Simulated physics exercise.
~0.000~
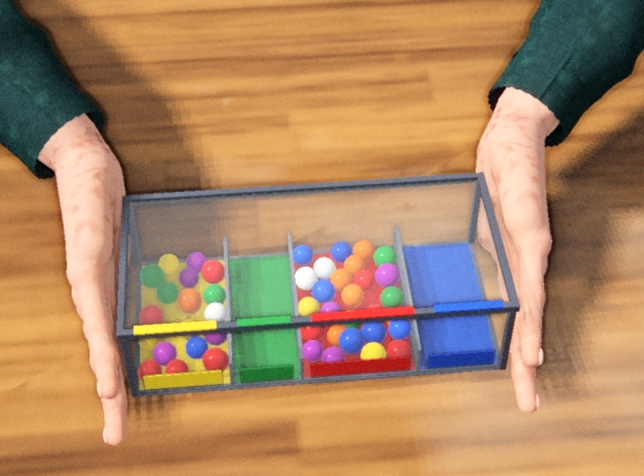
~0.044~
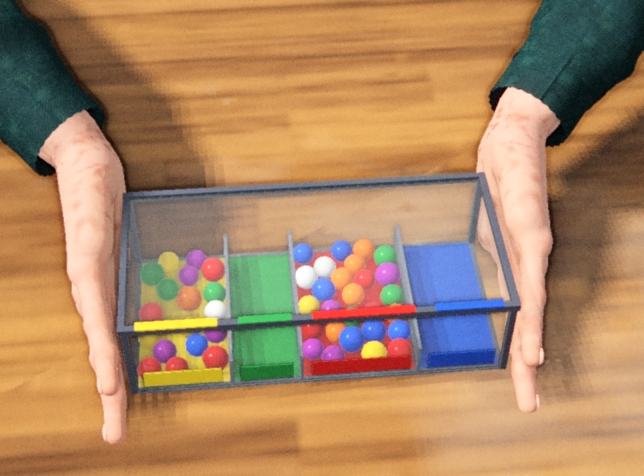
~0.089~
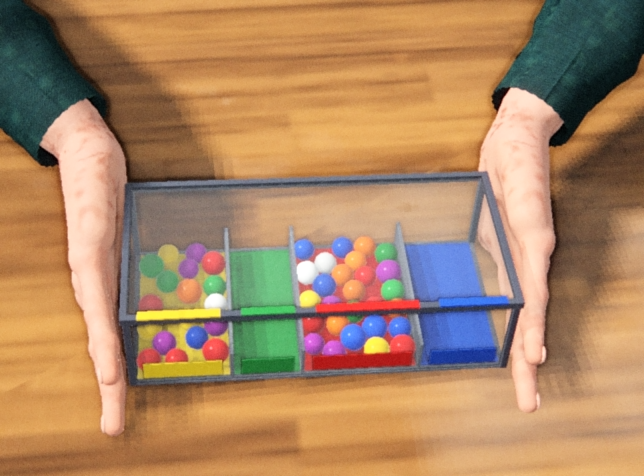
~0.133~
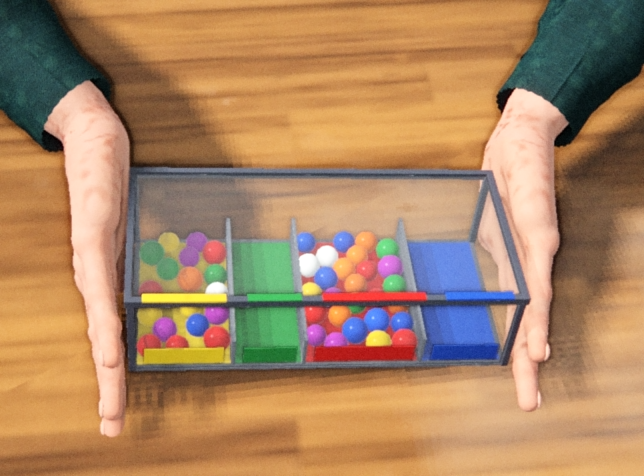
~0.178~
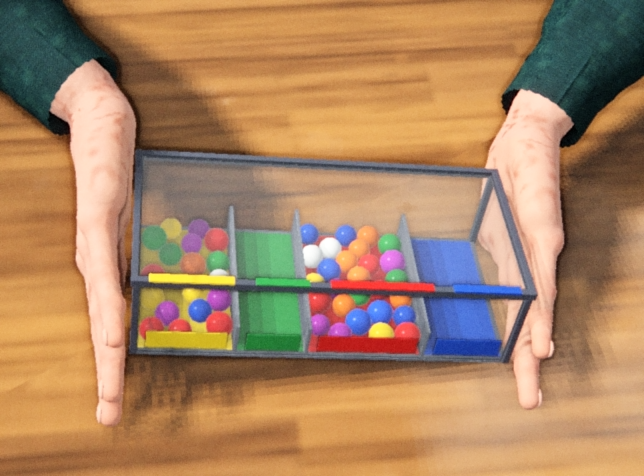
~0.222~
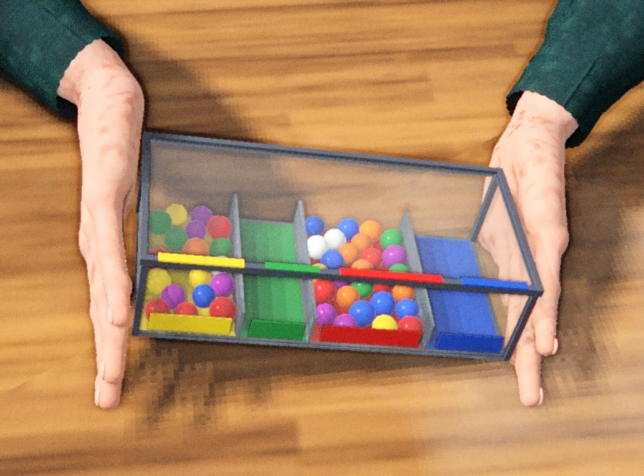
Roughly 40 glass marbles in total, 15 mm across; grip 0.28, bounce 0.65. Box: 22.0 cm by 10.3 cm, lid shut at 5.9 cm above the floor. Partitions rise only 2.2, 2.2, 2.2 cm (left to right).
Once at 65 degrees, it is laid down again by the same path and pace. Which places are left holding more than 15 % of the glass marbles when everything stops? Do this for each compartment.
Red compartment: Over, blue compartment: Not over, green compartment: Not over, yellow compartment: Over.
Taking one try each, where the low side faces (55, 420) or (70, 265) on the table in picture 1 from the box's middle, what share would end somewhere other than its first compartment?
Around 0 % for the first direction, around 0 % for the second.
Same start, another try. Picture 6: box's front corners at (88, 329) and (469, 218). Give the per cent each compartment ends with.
Red 60 %, blue 0 %, green 0 %, yellow 40 %.
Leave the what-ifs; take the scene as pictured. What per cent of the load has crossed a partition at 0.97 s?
At that moment it's some 0 per cent.
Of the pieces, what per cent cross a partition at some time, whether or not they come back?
That share comes to about 0 per cent.
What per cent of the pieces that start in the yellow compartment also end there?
Something like 100 per cent.
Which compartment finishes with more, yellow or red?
Red compartment.
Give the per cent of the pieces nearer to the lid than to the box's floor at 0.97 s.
Estimate: Near 0 per cent.
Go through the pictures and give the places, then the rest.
Box tilt 0 degrees, front corners at (124, 332) and (511, 304); red 60 %, yellow 40 %, in the first frame.
Box tilt 1 degrees, front corners at (125, 329) and (513, 303), in the second frame.
Box tilt 3 degrees, front corners at (127, 318) and (516, 301), in the third frame.
Box tilt 6 degrees, front corners at (132, 300) and (522, 297), lowest corner right back, in the fourth frame.
Box tilt 9 degrees, front corners at (138, 279) and (528, 293), lowest corner right back, in the fifth frame.
Box tilt 13 degrees, front corners at (147, 258) and (535, 289), lowest corner right back; red 60 %, yellow 40 %. Its pace works out near 80 degrees a second, in the sixth frame.
After 0.97 s, tilt 65 degrees; red 60 %, yellow 40 %.
Then, at 1.47 s, tilt 28 degrees; red 60 %, yellow 40 %.
Then, at 2.03 s, tilt 0 degrees; red 60 %, yellow 40 %.
By 2.3 s all is still; red 60 %, blue 0 %, green 0 %, yellow 40 %.
